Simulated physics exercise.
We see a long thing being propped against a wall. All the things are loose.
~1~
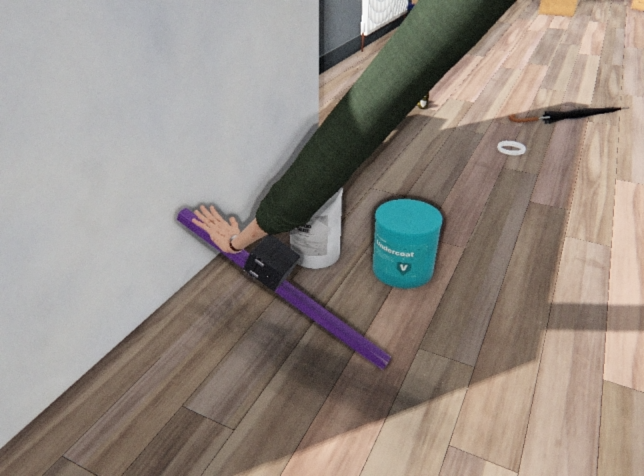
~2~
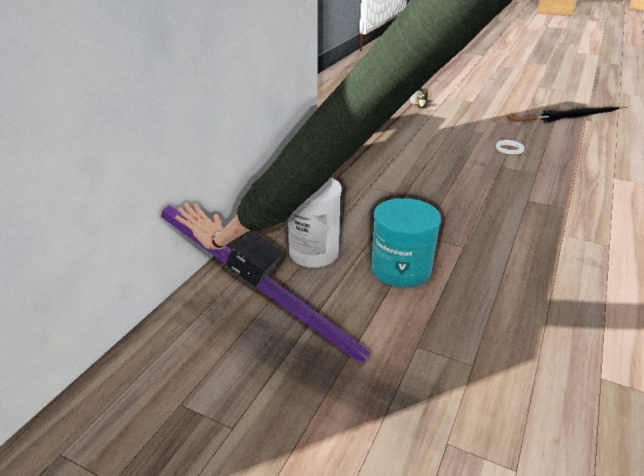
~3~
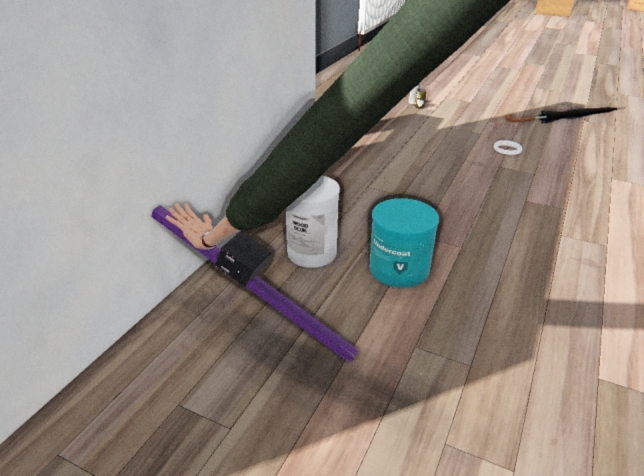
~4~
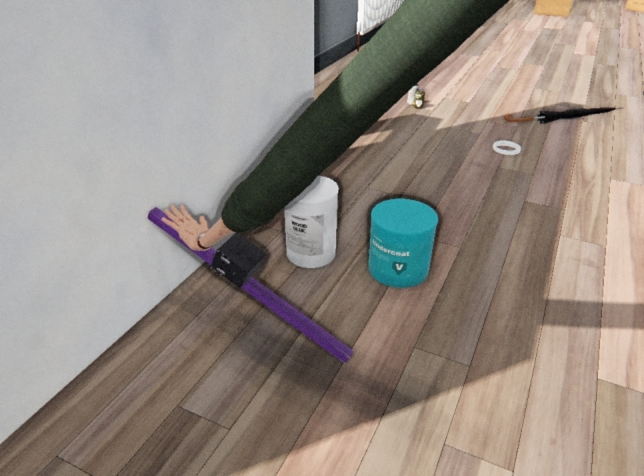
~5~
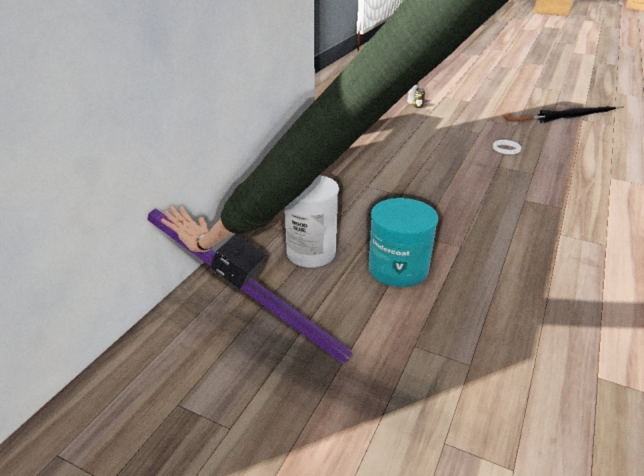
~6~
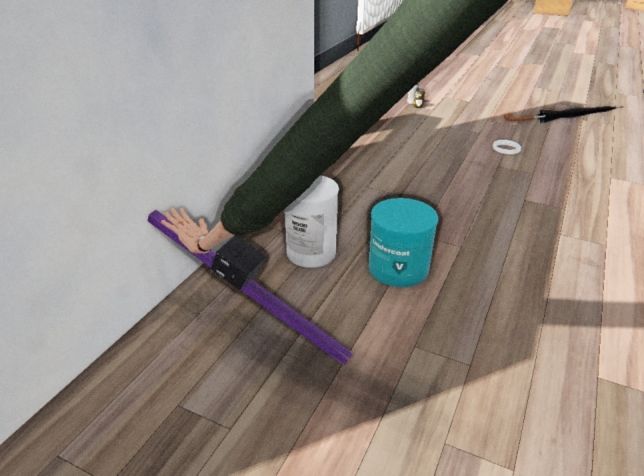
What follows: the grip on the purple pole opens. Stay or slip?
As it turns out, it gives way.
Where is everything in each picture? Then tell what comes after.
On its way; purple pole (282, 287); turquoise pail (406, 244), in the first picture.
On its way; purple pole (264, 283); turquoise pail (404, 243), in the second picture.
On its way; purple pole (253, 282); turquoise pail (402, 243), in the third picture.
On its way; purple pole (249, 284); turquoise pail (401, 243), in the fourth picture.
Leant on the wall, still held; purple pole (248, 285); turquoise pail (401, 243), in the fifth picture.
Leant on the wall, still held; purple pole (248, 286); turquoise pail (401, 243), in the sixth picture.
Then, 0.40 s after the last picture, purple pole 25° lower than it was left near (262, 324).
Then, 0.70 s after the last picture, purple pole 26° lower than it was left near (263, 326).
At rest, moved from the start, purple pole; the other 2 in place. Seen from the same camera at the end, purple pole near (263, 328). The pole slides down.
